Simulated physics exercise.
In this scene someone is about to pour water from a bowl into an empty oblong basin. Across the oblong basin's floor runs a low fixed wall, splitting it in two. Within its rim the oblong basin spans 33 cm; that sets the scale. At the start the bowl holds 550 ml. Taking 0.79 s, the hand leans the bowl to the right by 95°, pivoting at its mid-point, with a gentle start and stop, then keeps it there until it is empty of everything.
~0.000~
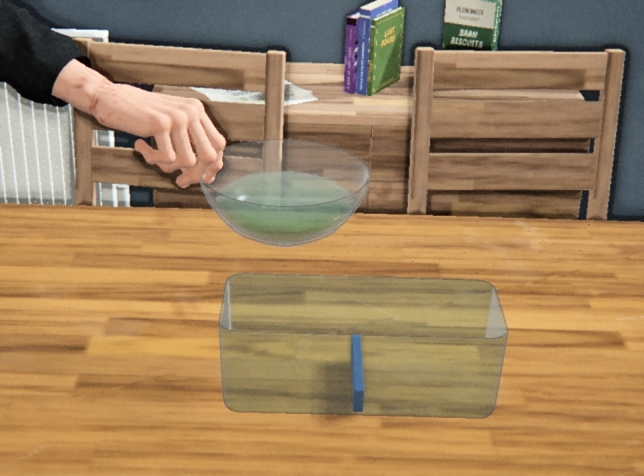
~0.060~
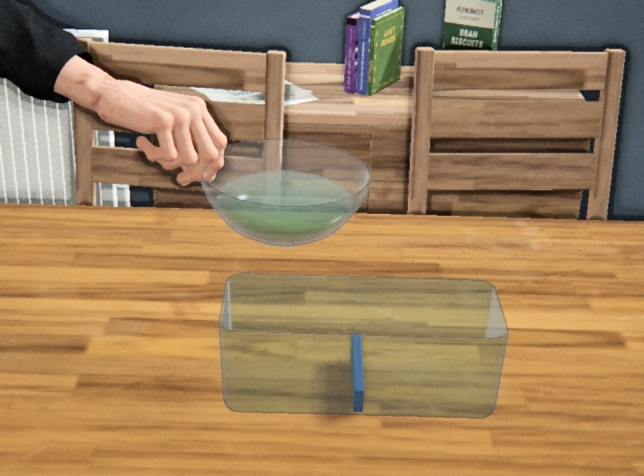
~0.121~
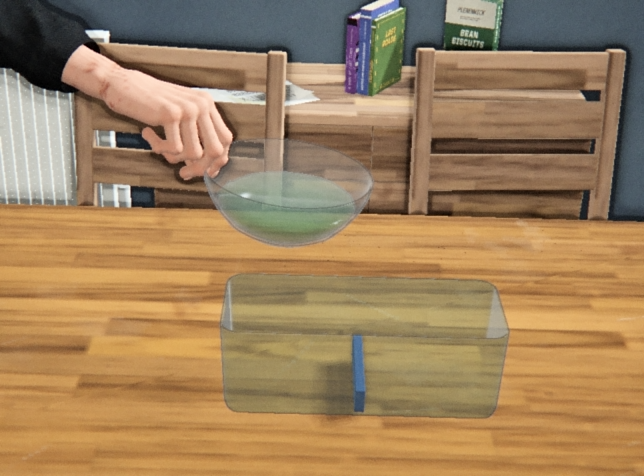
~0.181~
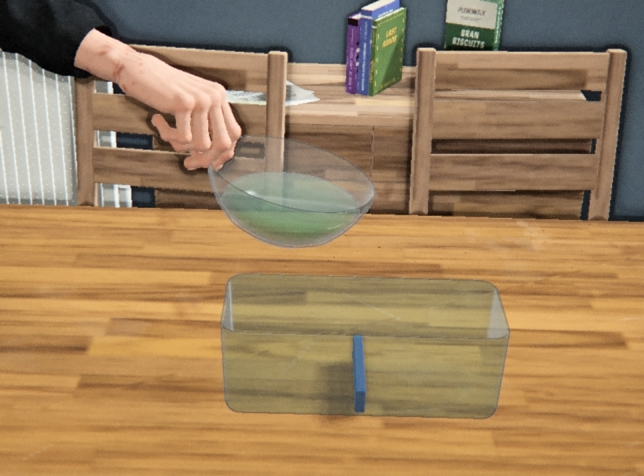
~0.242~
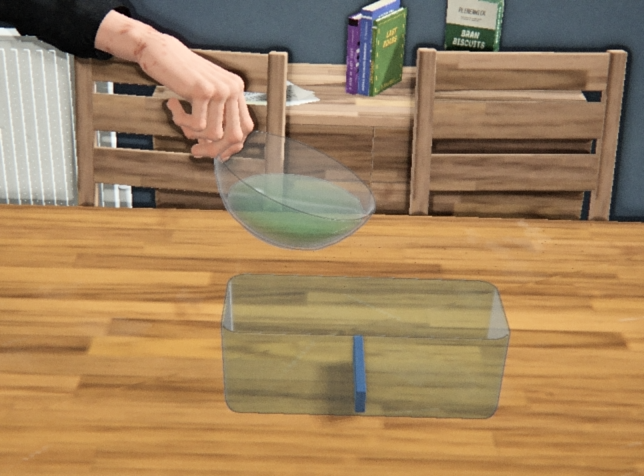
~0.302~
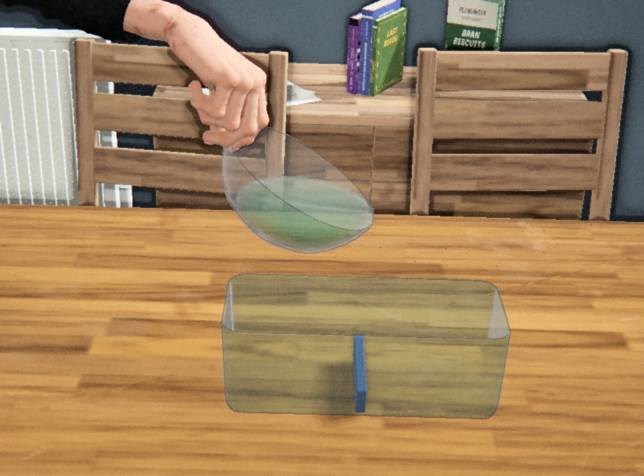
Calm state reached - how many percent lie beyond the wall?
74 percent, roughly.
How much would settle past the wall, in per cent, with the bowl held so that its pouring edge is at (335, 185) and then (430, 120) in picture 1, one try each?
Some 55 and 75 per cent, in that order.
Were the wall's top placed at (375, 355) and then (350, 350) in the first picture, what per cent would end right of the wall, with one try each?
Respectively 65 and 85 %.
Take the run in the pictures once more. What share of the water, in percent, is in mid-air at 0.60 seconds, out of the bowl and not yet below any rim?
Around 34 in a hundred.
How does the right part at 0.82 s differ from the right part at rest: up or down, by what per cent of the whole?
Its share decreases, some 1 in a hundred.
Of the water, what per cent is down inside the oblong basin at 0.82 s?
96 per cent or thereabouts.
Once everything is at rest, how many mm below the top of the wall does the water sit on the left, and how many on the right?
Looks like roughly 24 mm on the left and roughly 10 mm on the right.
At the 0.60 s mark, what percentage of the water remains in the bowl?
I'd put it near 16 percent.
Then, 0.60 s in, the tilt is 82° and 16 per cent is still to pour, 0 is left of the wall and 51 right of it.
Then, 0.82 s in, the tilt is 95° and 0 per cent is still to pour, 21 is left of the wall and 76 right of it.
Then, 1.04 s in, the tilt is 95° and 0 per cent is still to pour, 24 is left of the wall and 74 right of it.
Then, 1.29 s in, the tilt is 95° and 0 per cent is still to pour, 24 is left of the wall and 74 right of it.
Finally, 24 per cent lies left of the wall, 74 right of it and 1 outside.
